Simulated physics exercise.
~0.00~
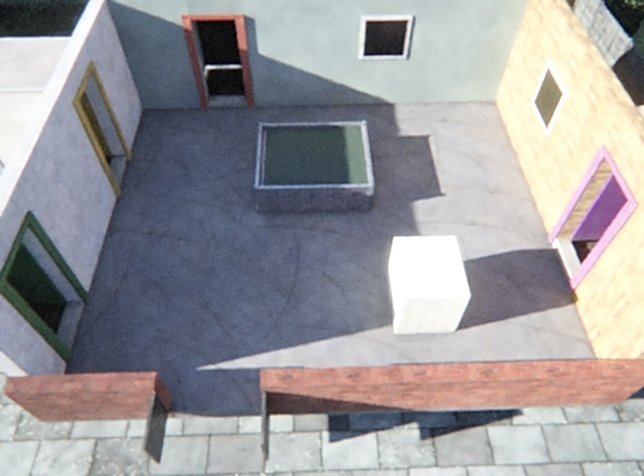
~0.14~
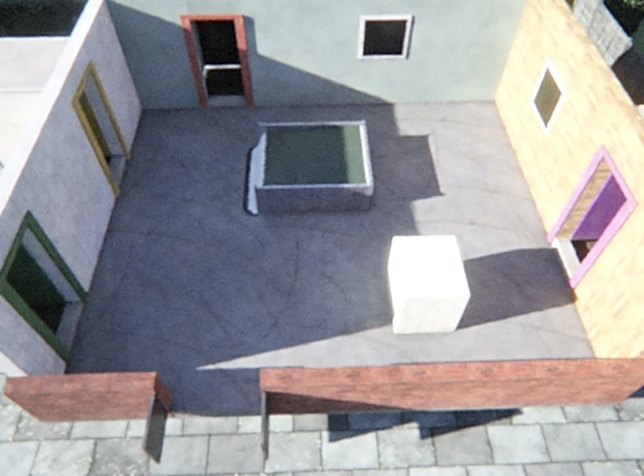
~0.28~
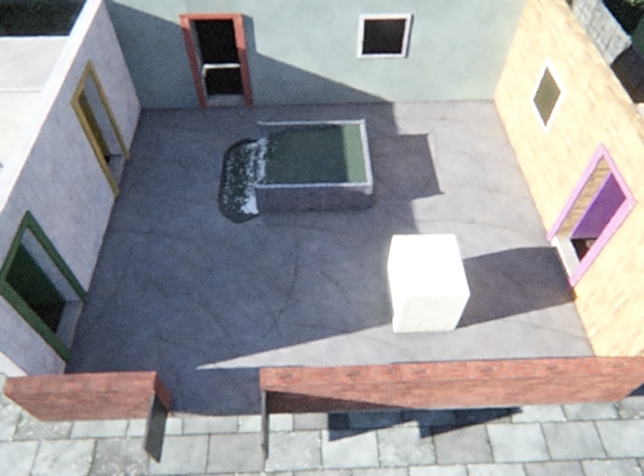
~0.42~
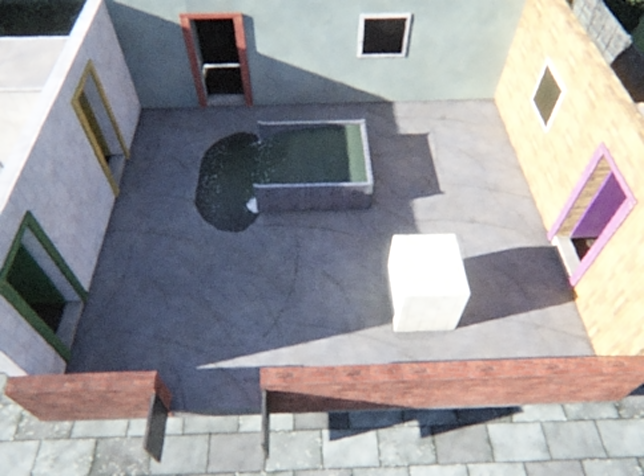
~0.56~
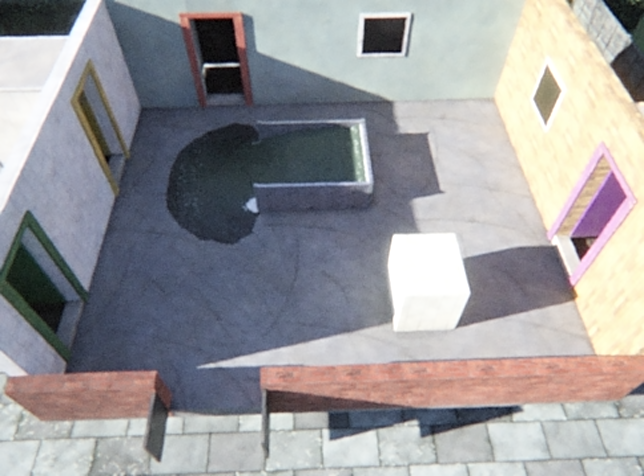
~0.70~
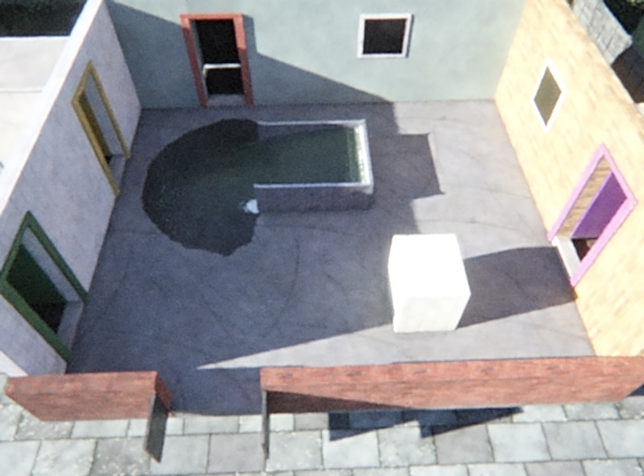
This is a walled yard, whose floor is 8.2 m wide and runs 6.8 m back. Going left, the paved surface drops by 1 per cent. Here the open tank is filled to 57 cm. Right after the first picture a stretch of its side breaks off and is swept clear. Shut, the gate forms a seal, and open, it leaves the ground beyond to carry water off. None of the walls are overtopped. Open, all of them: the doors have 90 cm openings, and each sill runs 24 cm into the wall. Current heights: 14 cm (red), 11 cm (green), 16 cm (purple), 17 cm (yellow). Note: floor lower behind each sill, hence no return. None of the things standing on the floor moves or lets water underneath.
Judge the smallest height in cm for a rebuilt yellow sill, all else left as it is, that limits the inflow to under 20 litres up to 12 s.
Roughly 26 cm at the least.
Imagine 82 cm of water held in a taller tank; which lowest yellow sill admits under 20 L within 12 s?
Roughly 39 centimetres would do it.
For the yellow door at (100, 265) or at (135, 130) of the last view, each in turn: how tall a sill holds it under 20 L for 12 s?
You'd want about 11.5 cm there first, then about 20 cm.
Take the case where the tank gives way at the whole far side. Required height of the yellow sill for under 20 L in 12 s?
Estimate: Near 7.5 cm.
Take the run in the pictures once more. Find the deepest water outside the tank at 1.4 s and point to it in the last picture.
(122, 180).
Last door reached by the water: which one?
Final door: Purple.
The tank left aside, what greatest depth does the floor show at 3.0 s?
Max depth: About 30 cm.
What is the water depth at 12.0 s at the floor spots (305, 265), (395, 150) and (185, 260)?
Ordered as asked: 3, 2, 5 cm.
After 1.4 s water covers 20 % of the floor, deepest (33 cm) near (122, 180); 32 cm at the yellow door, 18 litres in over its 17 cm sill.
After 3.0 s water covers 25 % of the floor, deepest (30 cm) near (141, 112); 24 cm at the yellow door, 111 litres in over its 17 cm sill.
After 12.0 s water covers 95 % of the floor, deepest (7 cm) near (58, 399); 5 cm at the yellow door, 126 litres in over its 17 cm sill.
At the yellow door as built, the water arrived by 0.9 s and peaked near 33 cm at 1.8 s.
Run again over the same 12 s with other heights there, 55 litres in over 22 cm, 5 litres over 29.5 cm. The limit of 20 litres is kept from about 26 cm up.
